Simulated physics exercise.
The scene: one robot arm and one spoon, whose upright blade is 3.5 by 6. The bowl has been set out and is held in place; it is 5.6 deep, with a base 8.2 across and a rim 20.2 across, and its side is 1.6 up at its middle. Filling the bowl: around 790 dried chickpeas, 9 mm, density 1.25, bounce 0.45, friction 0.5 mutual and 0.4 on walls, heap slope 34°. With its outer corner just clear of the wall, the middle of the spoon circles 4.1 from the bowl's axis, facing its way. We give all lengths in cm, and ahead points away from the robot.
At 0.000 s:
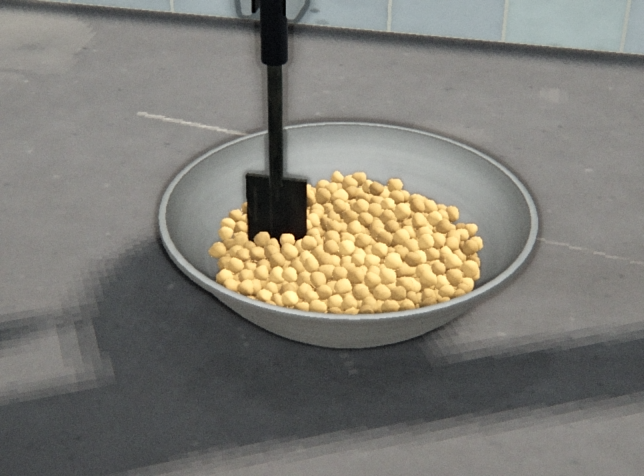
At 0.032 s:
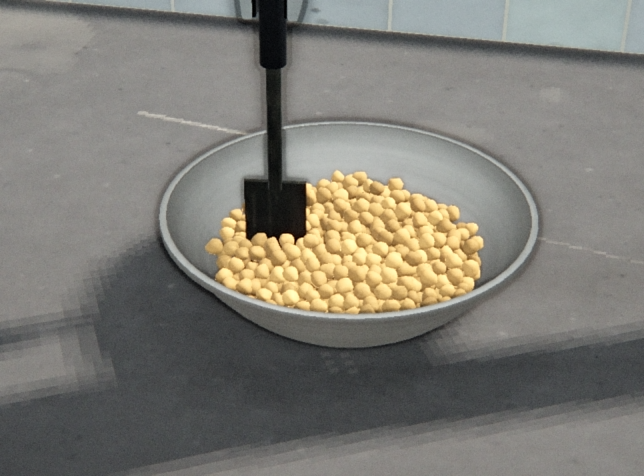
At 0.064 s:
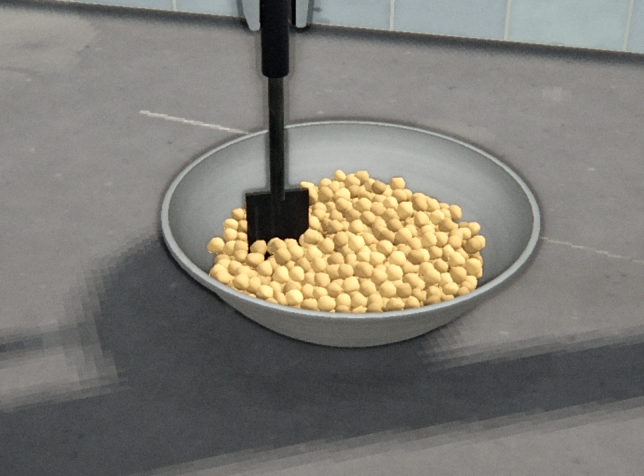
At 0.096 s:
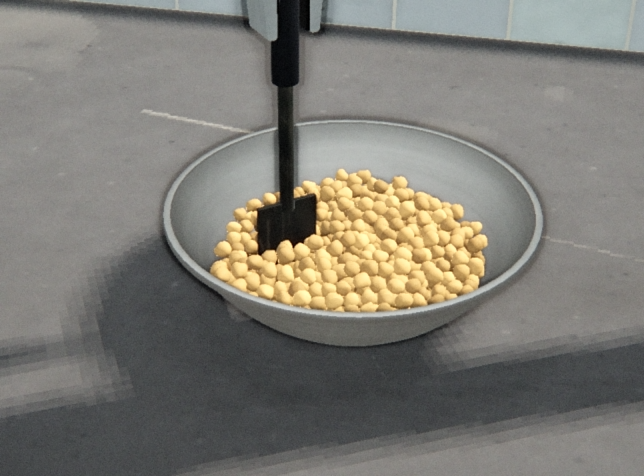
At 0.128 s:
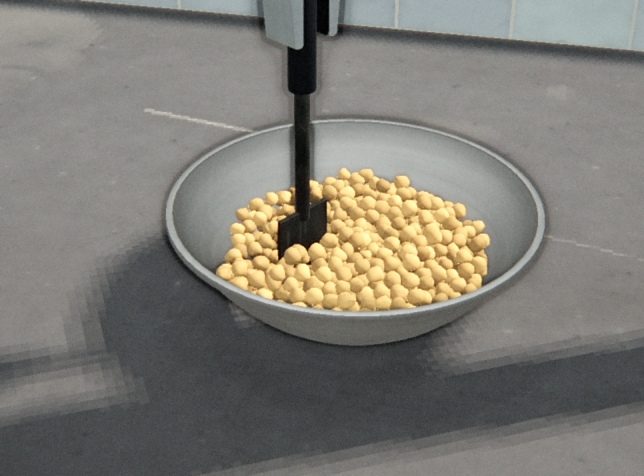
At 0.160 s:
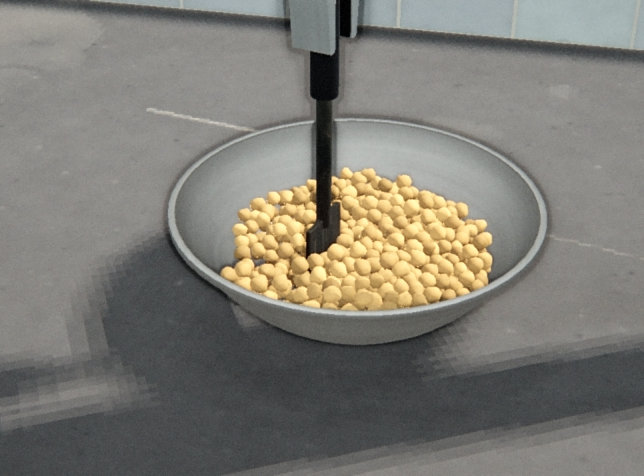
A black spoon pushes through the heaped chickpeas in a gray bowl, turning as it moves right.
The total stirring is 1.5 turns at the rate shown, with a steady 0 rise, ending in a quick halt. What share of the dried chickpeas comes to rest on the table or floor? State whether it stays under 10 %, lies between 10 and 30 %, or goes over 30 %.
It stays under 10 %.
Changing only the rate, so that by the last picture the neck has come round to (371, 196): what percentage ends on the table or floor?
About 15 per cent.
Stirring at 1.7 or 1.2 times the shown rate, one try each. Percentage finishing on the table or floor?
First try close to 25, second close to 10, in per cent.
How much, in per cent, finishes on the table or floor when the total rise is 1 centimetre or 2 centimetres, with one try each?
5 and 0 %.
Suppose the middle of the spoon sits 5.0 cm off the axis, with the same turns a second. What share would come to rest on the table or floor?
It would be close to 15 per cent then.
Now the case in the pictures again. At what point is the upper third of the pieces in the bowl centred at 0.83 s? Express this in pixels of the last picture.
In the last picture it sits around (341, 285).
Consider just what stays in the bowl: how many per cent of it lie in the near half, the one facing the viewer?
Around 45 percent of it.
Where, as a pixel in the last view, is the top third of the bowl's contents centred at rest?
(442, 227).
After 0.50 s, 257° round, highest piece 7 above the table; 775 in the bowl, 9 on the table or floor, 4 in flight or on the tool.
After 0.83 s, 78° round, highest piece 7 above the table; 766 in the bowl, 22 on the table or floor.
After 1.20 s, 180° round, highest piece 6 above the table; 760 in the bowl, 28 on the table or floor.
After 1.90 s, 180° round, highest piece 6 above the table; 760 in the bowl, 28 on the table or floor.
In the end, 760 in the bowl, 28 on the table or floor. That is 4 % on the table or floor.
